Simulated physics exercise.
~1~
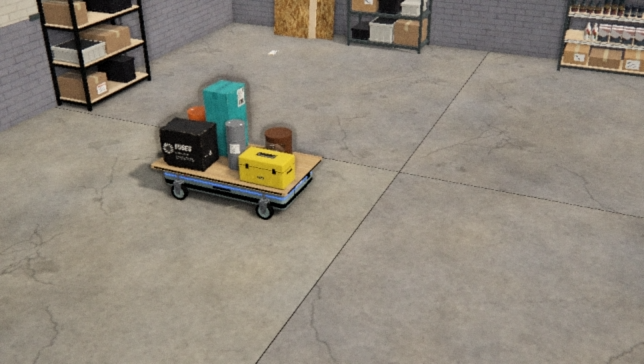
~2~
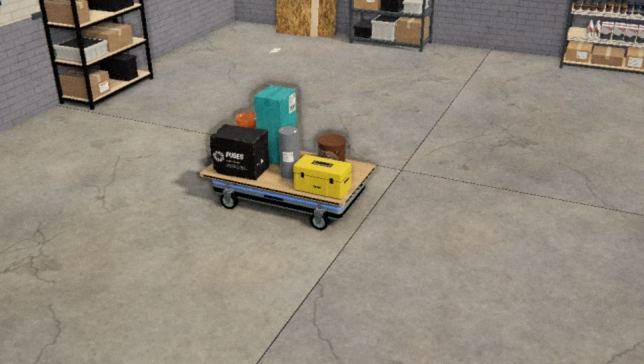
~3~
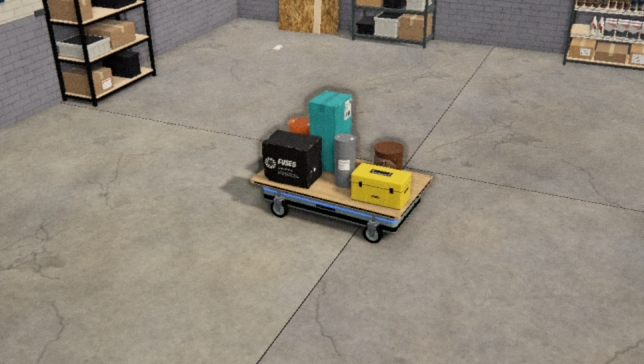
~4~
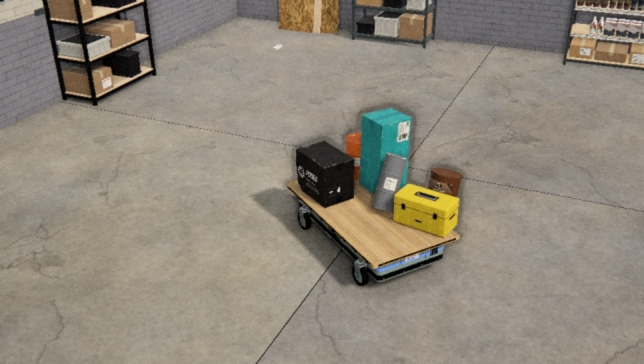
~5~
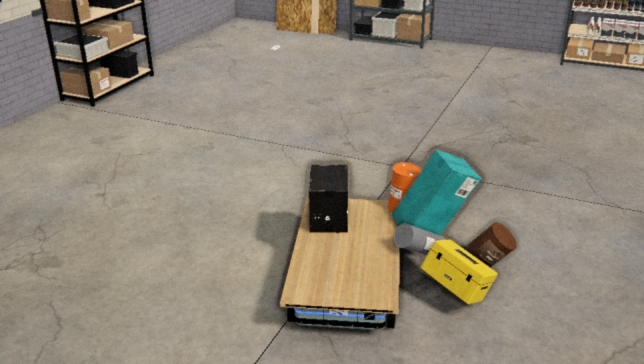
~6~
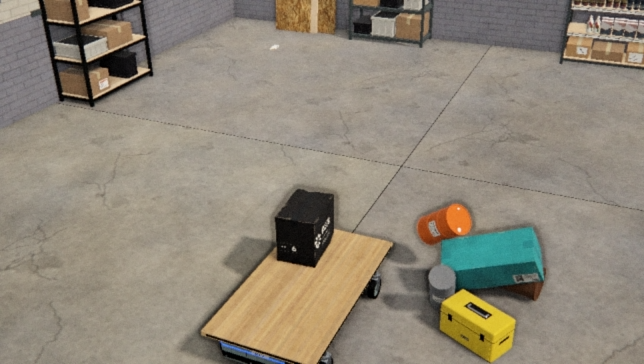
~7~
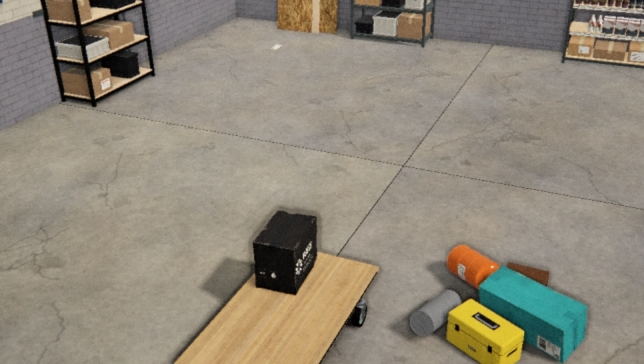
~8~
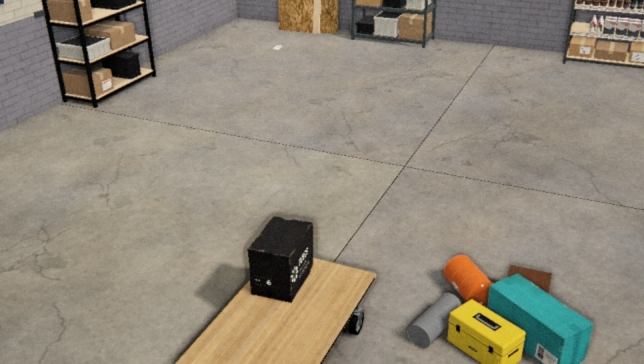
We see a flat cart carrying a black box, turquoise box, yellow toolbox and three round containers roll right across a concrete floor, then swing toward the viewer, spilling everything except the black box, and stop with the fallen items lying to its right.
